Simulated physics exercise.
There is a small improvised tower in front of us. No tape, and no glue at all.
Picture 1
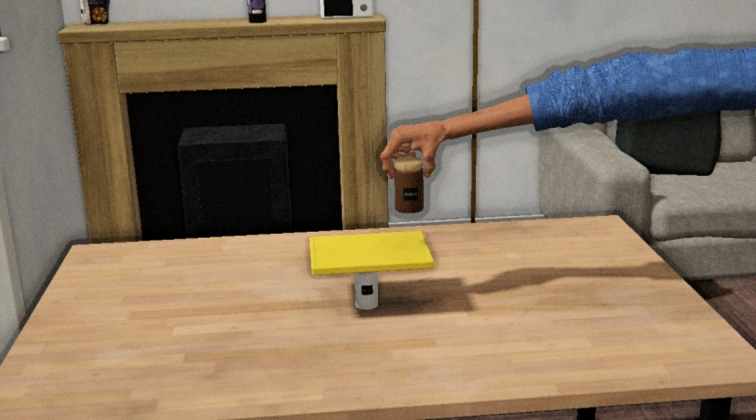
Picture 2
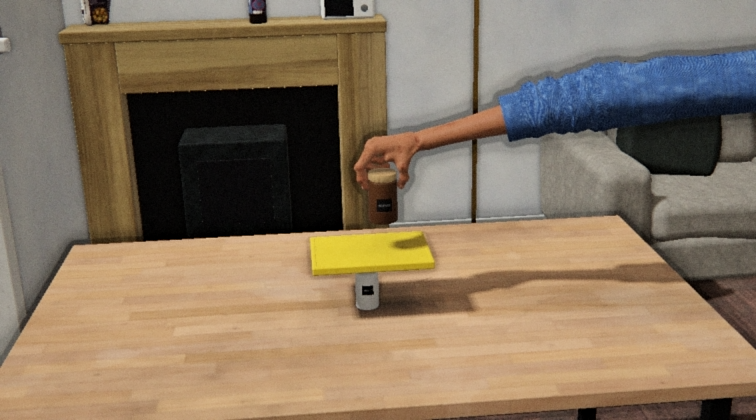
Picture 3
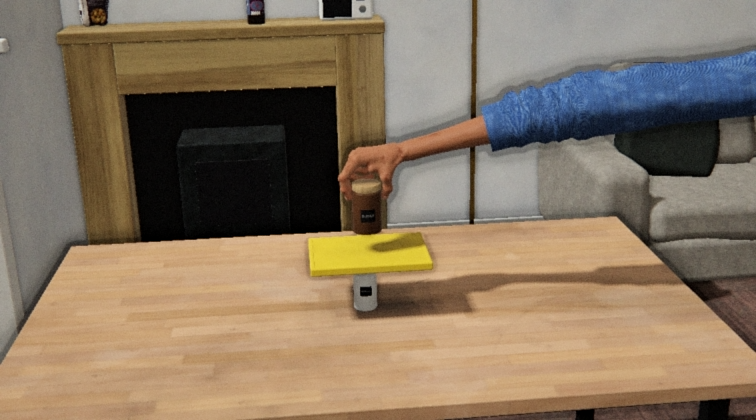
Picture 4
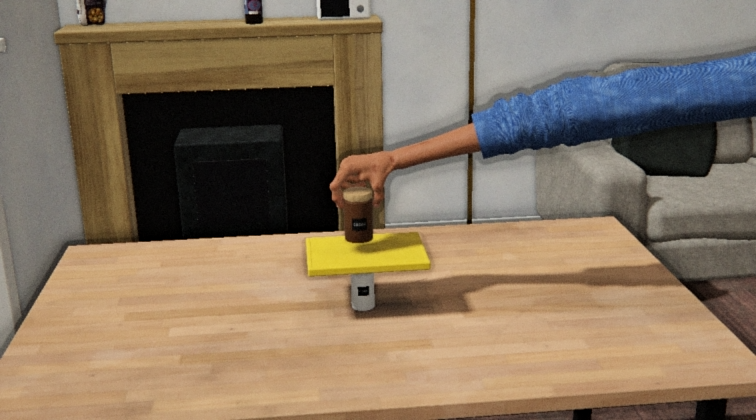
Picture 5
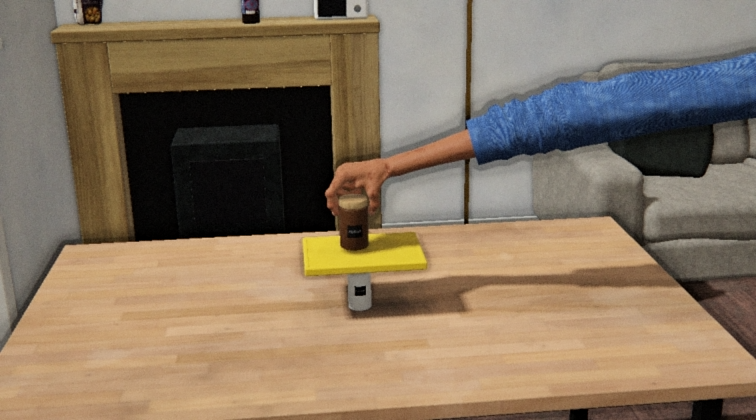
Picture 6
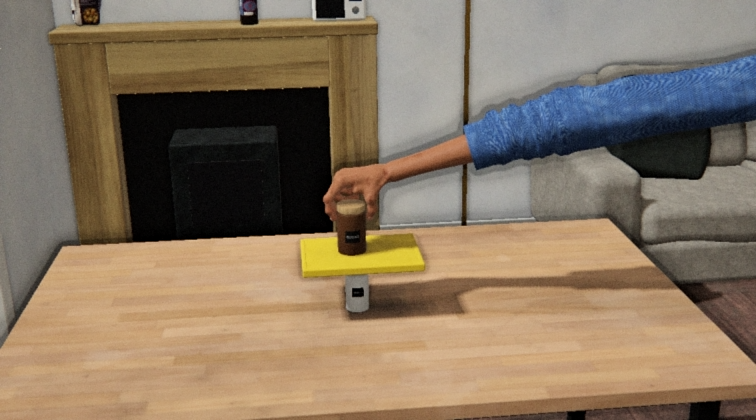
A hand in a blue sleeve moving a brown jar left and lowering it onto a yellow board atop a white shaker.
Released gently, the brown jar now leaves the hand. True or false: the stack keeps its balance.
True.
Then, 0.30 s past the last view, nothing moves.
Then, 0.70 s past the last view, brown jar resting near (352, 228).
Finally, all 3 still in place. Final places as the last picture's camera would see them, brown jar near (352, 228). The stack stays up.
